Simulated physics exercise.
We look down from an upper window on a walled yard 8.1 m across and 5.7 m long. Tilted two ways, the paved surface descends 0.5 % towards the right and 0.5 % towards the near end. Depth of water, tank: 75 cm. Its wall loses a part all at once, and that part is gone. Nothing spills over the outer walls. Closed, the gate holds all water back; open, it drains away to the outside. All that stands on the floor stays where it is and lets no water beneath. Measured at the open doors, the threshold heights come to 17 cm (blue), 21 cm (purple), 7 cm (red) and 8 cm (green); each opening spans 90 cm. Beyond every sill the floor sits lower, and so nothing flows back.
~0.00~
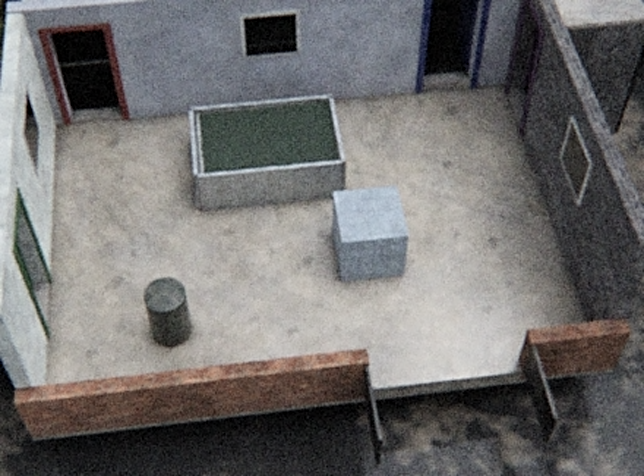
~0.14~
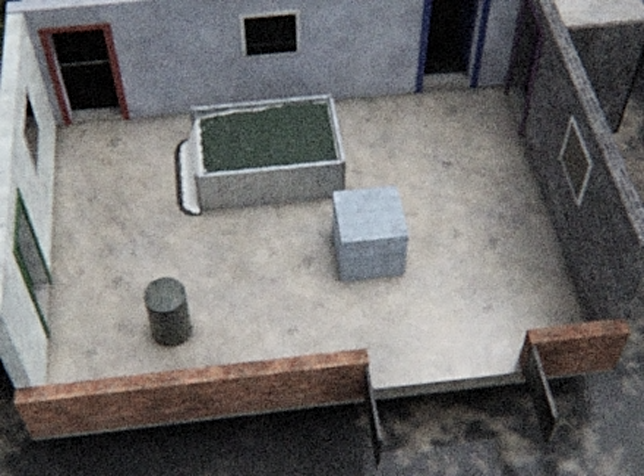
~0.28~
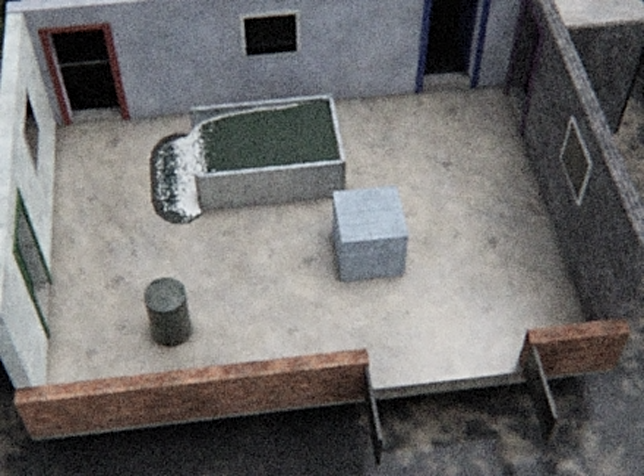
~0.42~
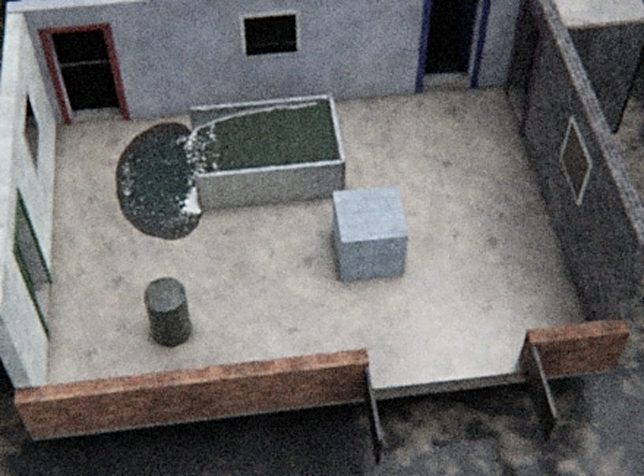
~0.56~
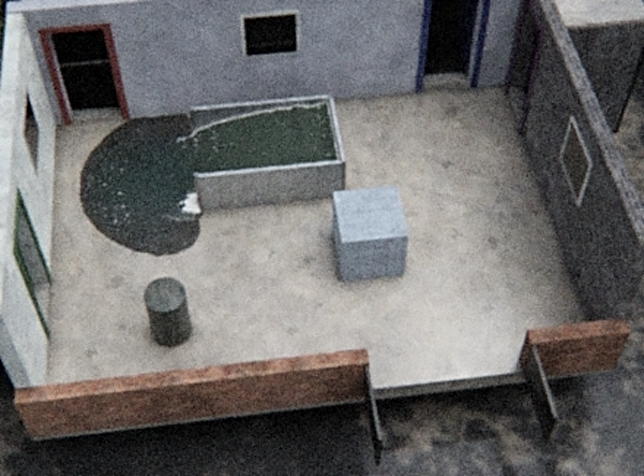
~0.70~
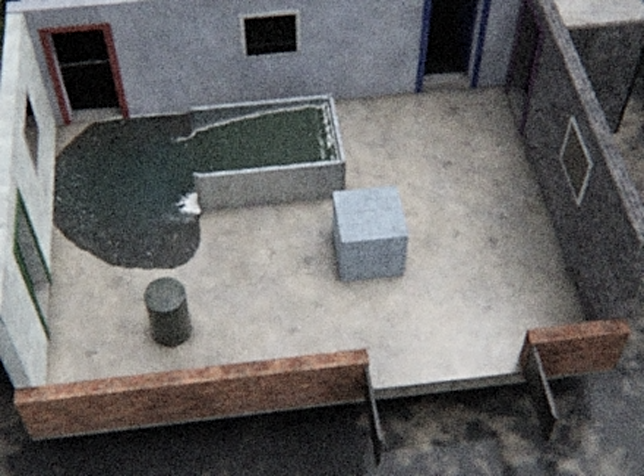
Water sits still in a pale rectangular tank inside a walled yard, near a bluish box and a dark cylinder. It then bursts out through the tank's left end in a foaming rush, and spreads over the paving as a widening dark, rounded pool, reaching close to the left wall.
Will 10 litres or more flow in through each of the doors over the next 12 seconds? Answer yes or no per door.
Blue door: No, purple door: No, red door: Yes, green door: Yes.
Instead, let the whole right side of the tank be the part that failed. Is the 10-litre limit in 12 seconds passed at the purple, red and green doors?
Here's how it goes: Purple exceeds it, red falls short, green falls short.
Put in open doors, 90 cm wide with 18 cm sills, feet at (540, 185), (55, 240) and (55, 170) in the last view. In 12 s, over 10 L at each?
The first one doesn't reach it, the second one exceeds it, and the third one exceeds it.
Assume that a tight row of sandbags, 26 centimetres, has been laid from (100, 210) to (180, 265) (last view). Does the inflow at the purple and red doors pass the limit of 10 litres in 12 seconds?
At the purple door the limit is not reached, and at the red door it is exceeded.
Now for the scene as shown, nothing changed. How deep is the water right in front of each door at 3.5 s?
Depth readings (cm): Blue = 0; purple = 0; red = 21; green = 11.
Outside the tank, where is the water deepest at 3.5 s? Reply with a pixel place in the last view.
Position: About (46, 411).
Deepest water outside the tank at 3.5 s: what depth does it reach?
It gets to some 27 cm.
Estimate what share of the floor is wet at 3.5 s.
Close to 35 in a hundred.
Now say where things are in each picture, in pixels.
Still water, 75 cm deep, in the tank at (266, 138), in the first picture.
The front is at (197, 213), 0.8 m from the gap at (198, 163); 0.4 m2 of floor is under water; 75 cm left at the back of the tank, in the second picture.
The front is at (179, 220), 1.0 m from the gap at (199, 166); 1.2 m2 of floor is under water; 75 cm left at the back of the tank, in the third picture.
The front is at (131, 217), 1.4 m from the gap at (199, 167); 2.6 m2 of floor is under water; 75 cm left at the back of the tank, in the fourth picture.
The front is at (87, 204), 1.9 m from the gap at (199, 168); 4.5 m2 of floor is under water; 71 cm left at the back of the tank, in the fifth picture.
Water pours out at (199, 168) and has run 2.5 m, to (53, 216); typically 6 cm deep outside, 64 cm at the tank's back, in the sixth picture.
After 1.4 s water covers 20 % of the floor and is deepest (46 cm) near (57, 129); blue door not reached, purple door not reached, red door 15 cm at the sill, 2 L in, green door 8 cm at the sill, 0 L in.
After 2.2 s water covers 25 % of the floor and is deepest (40 cm) near (65, 190); blue door not reached, purple door not reached, red door 31 cm at the sill, 81 L in, green door 15 cm at the sill, 8 L in.
After 3.5 s water covers 35 % of the floor and is deepest (27 cm) near (46, 411); blue door not reached, purple door not reached, red door 21 cm at the sill, 237 L in, green door 11 cm at the sill, 28 L in.
After 7.0 s water covers 80 % of the floor and is deepest (13 cm) near (46, 411); blue door 3 cm at the sill, 0 L in, purple door 8 cm at the sill, 0 L in, red door 7 cm at the sill, 324 L in, green door 10 cm at the sill, 36 L in.
After 12.0 s water covers 95 % of the floor and is deepest (9 cm) near (586, 349); blue door 2 cm at the sill, 0 L in, purple door 5 cm at the sill, 0 L in, red door 2 cm at the sill, 325 L in, green door 5 cm at the sill, 44 L in.
